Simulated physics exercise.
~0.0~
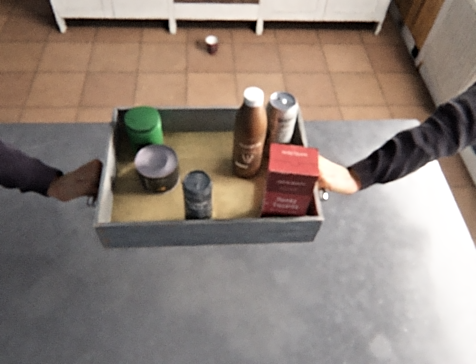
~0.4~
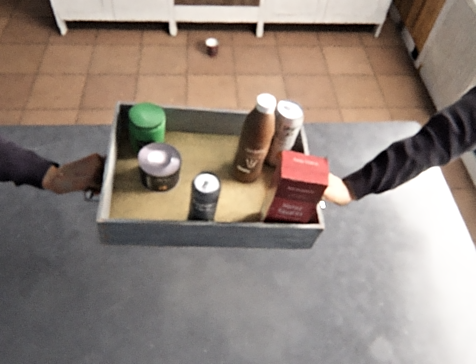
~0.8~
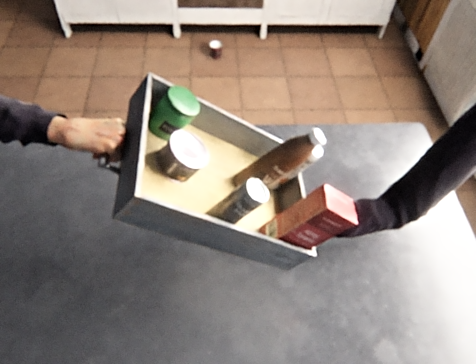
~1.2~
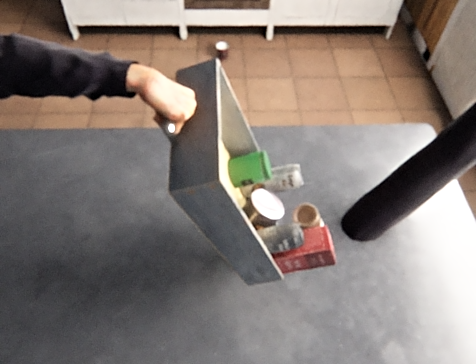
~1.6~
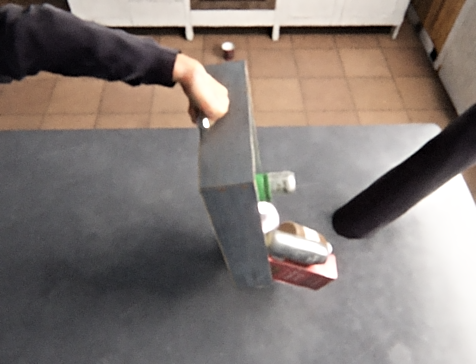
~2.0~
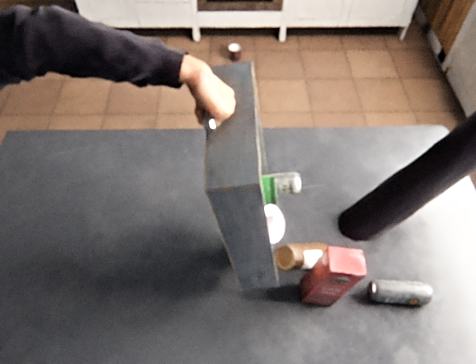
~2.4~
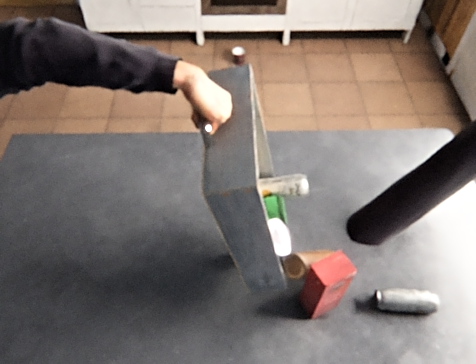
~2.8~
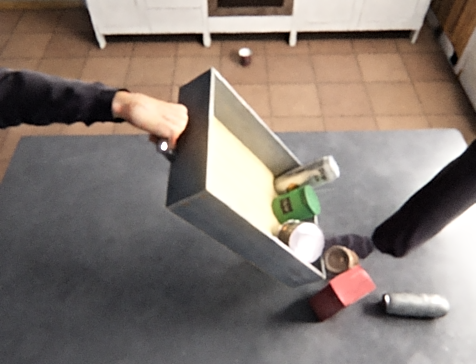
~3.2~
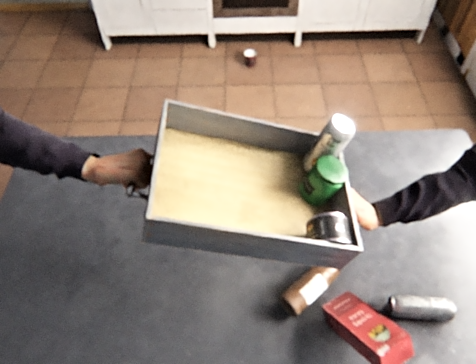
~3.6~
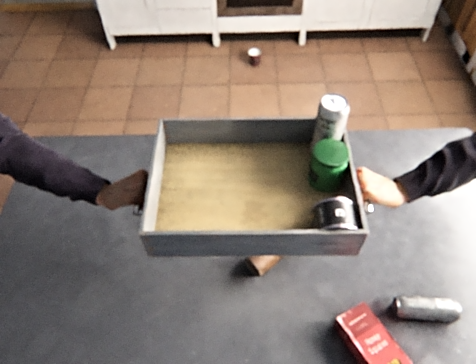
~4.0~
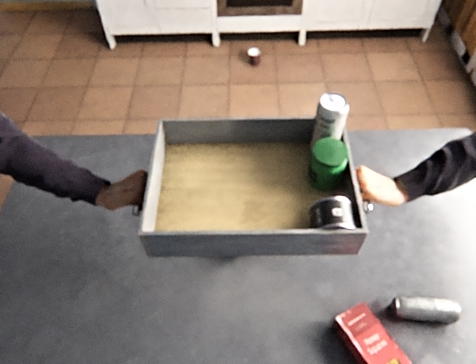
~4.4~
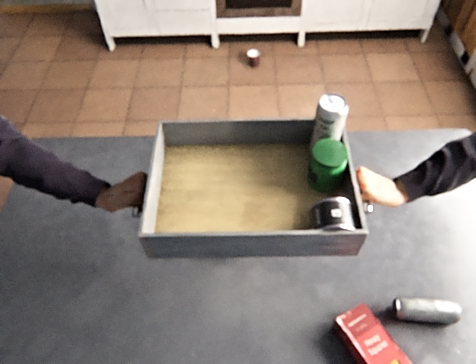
In the video, two hands steeply tilt a crate of containers right side down over a dark table, spilling a brown bottle, red carton and grey can, then level it with the white can, green jar and black tub still inside at the right end.
